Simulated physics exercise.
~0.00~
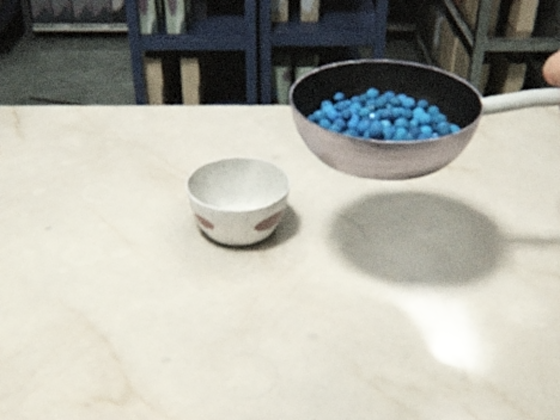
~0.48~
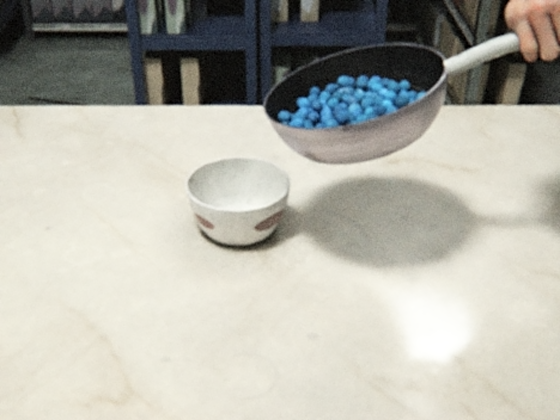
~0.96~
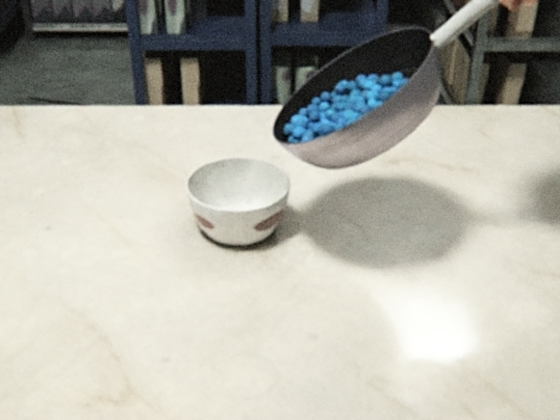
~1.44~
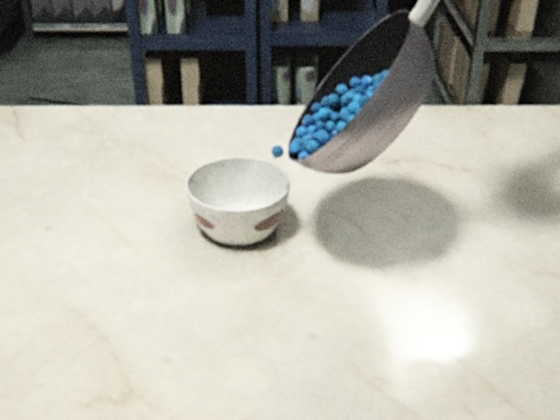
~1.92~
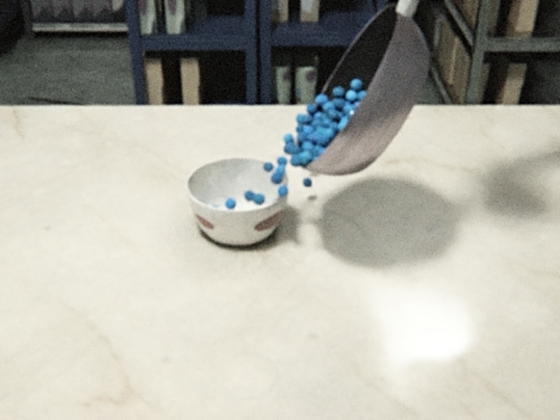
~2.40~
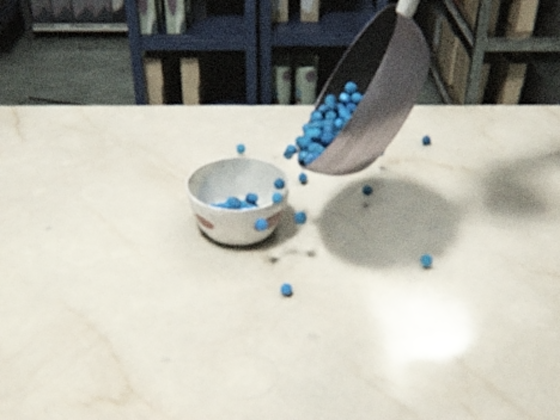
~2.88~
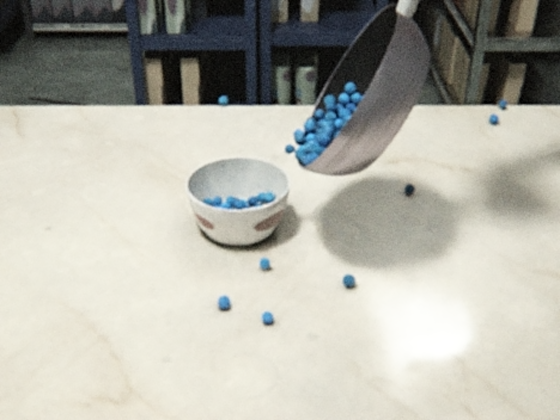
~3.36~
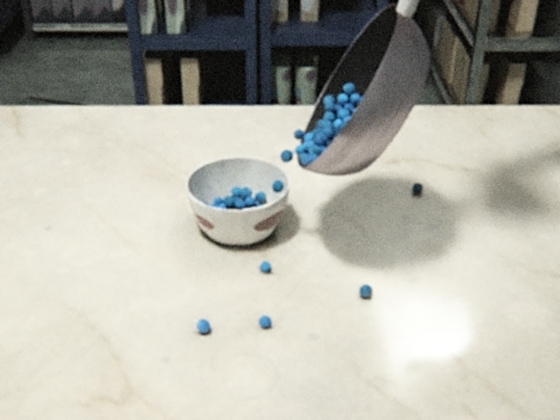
Over a pale tabletop, a hand tilts a pan, spilling some blue balls into and around a bowl.
